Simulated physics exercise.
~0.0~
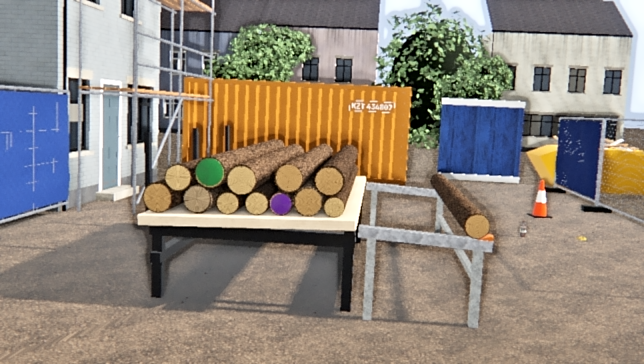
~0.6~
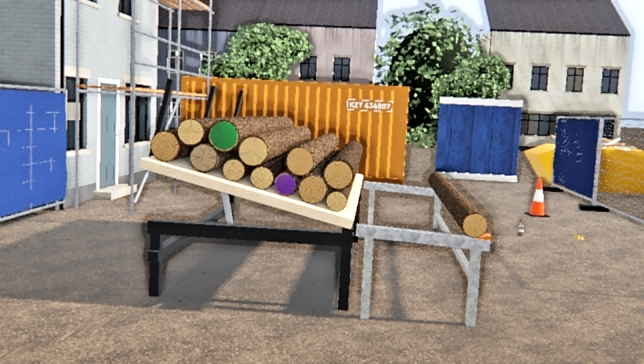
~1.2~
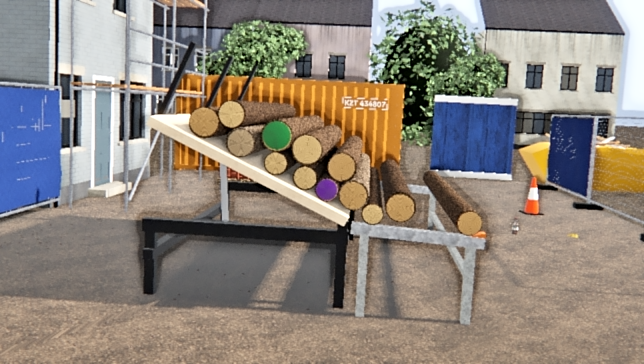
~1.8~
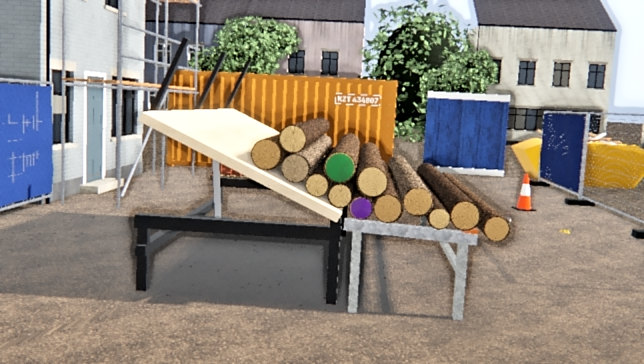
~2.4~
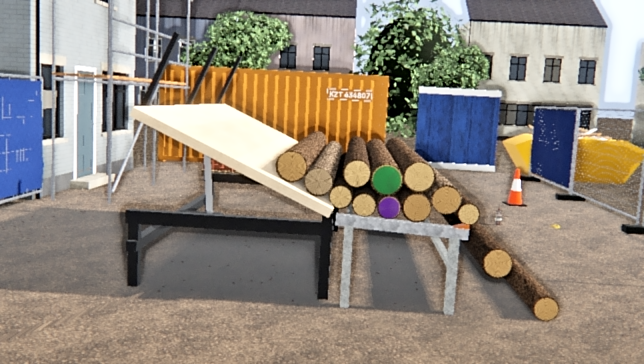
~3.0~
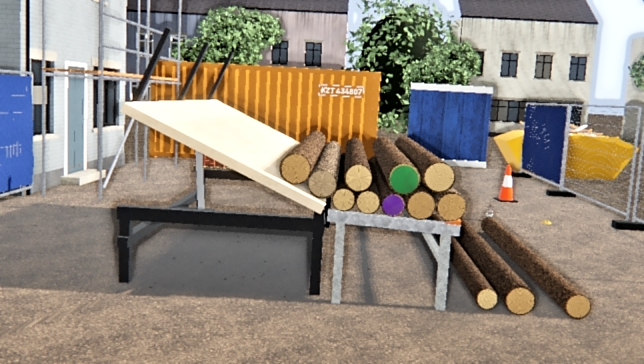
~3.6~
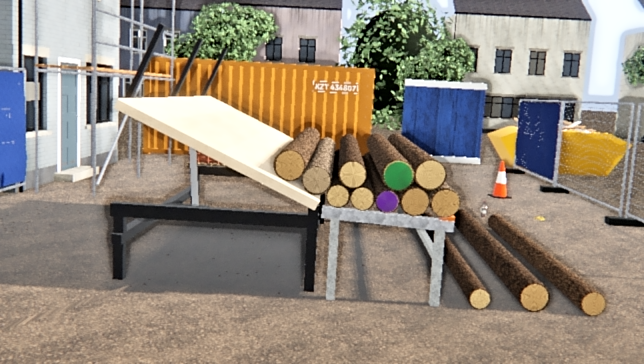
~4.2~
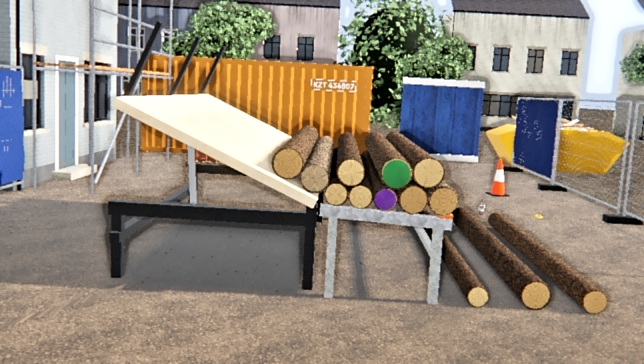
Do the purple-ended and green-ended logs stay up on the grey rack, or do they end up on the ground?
Both stay up on the grey rack, the purple-ended log in the bottom row and the green-ended one resting on top of other logs.
